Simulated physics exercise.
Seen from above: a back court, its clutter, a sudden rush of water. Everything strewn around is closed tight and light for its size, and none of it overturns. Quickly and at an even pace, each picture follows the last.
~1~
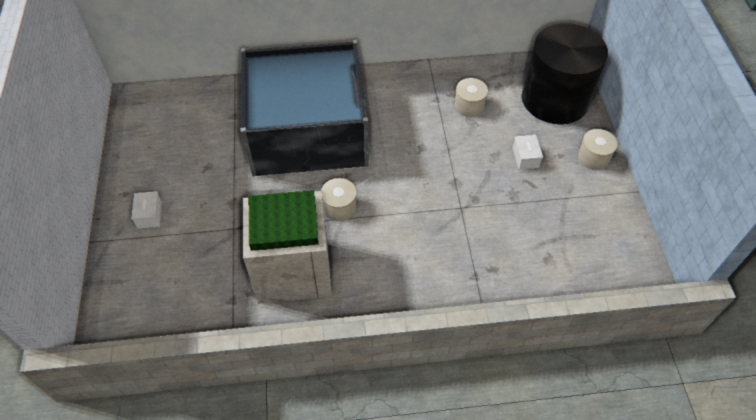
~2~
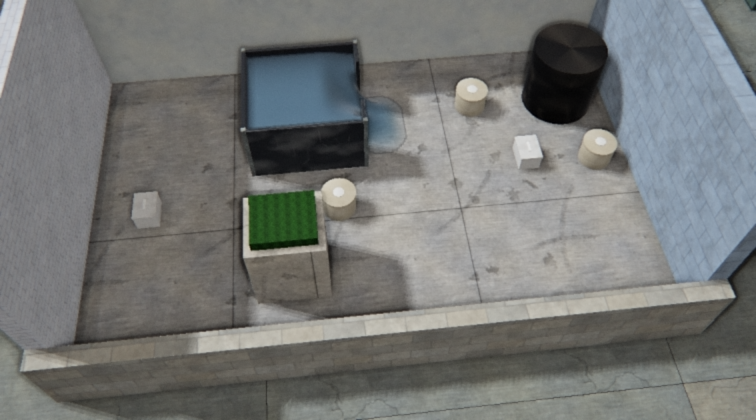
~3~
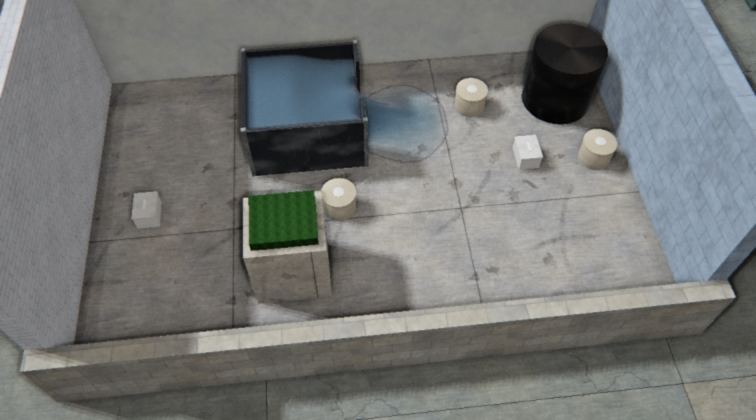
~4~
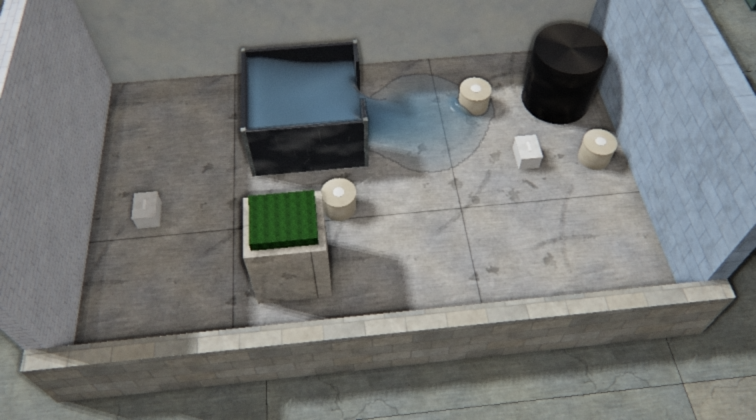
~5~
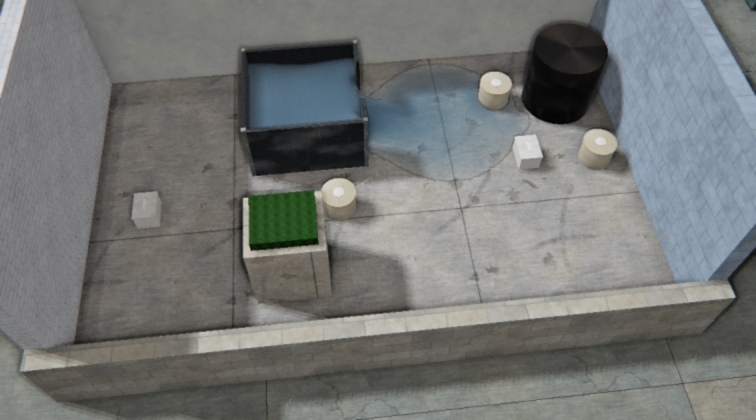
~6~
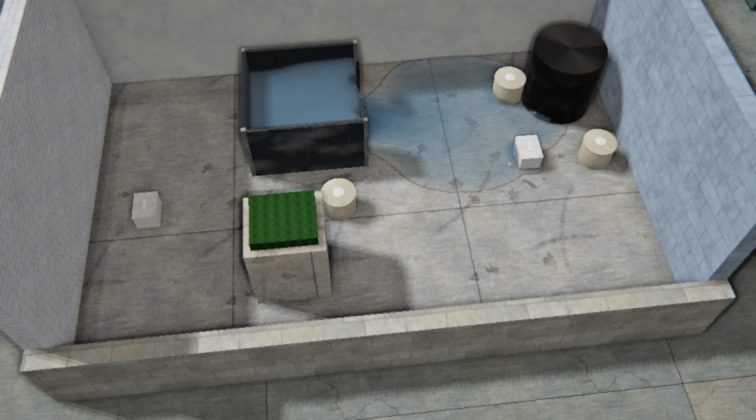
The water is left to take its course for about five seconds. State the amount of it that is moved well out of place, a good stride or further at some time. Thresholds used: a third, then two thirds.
My call: A third to two thirds.
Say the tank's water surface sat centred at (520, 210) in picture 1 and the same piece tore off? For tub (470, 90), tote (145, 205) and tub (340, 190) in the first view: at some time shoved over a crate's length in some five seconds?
Well, the first one got driven a long way, the second didn't get far, and the third didn't get far.
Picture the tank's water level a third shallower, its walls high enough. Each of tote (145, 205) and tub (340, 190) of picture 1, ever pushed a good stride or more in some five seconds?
Fell short of it; fell short of it.
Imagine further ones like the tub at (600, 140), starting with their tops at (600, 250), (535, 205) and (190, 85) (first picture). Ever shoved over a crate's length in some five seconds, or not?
Results - 1: Ends up far away; 2: Ends up far away; 3: Doesn't go far.
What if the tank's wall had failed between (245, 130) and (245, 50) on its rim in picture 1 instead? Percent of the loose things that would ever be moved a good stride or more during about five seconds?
I'd say around 20 per cent.
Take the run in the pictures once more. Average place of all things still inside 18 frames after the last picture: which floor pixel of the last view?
Roughly at (446, 206) in the last view.
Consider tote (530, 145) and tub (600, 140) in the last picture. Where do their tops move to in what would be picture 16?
Approximately (613, 202), and approximately (645, 208).
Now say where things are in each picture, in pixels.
A tub at (472, 89) rests on the ground; a tote at (529, 147), on the bottom; 0 of 5 have shifted, in the first picture.
A tub at (472, 89), on the bottom; a tote at (529, 147), on the bottom; 0 of 5 have shifted, in the second picture.
A tub at (472, 89) rests on the ground; a tote at (529, 147) rests on the ground; 0 of 5 have shifted, in the third picture.
A tub at (476, 89) rests on the ground, close to its start; a tote at (529, 147), on the bottom; 1 of 5 have shifted, in the fourth picture.
A tub at (496, 83), on the bottom, a stride from its start; a tote at (529, 147), on the bottom; 1 of 5 have shifted, in the fifth picture.
A tub at (510, 78), on the bottom, a stride from its start; a tote at (529, 147), on the bottom; 1 of 5 have shifted, in the sixth picture.
A moment on, 1 of 5 are well off their spots; 1 afloat.
Next, 3 of 5 are well off their spots; 2 afloat.
Later, 3 of 5 are well off their spots; 3 afloat.
In the end, 3 of 5 are well off their spots, and 3 have been at some point; 2 afloat.
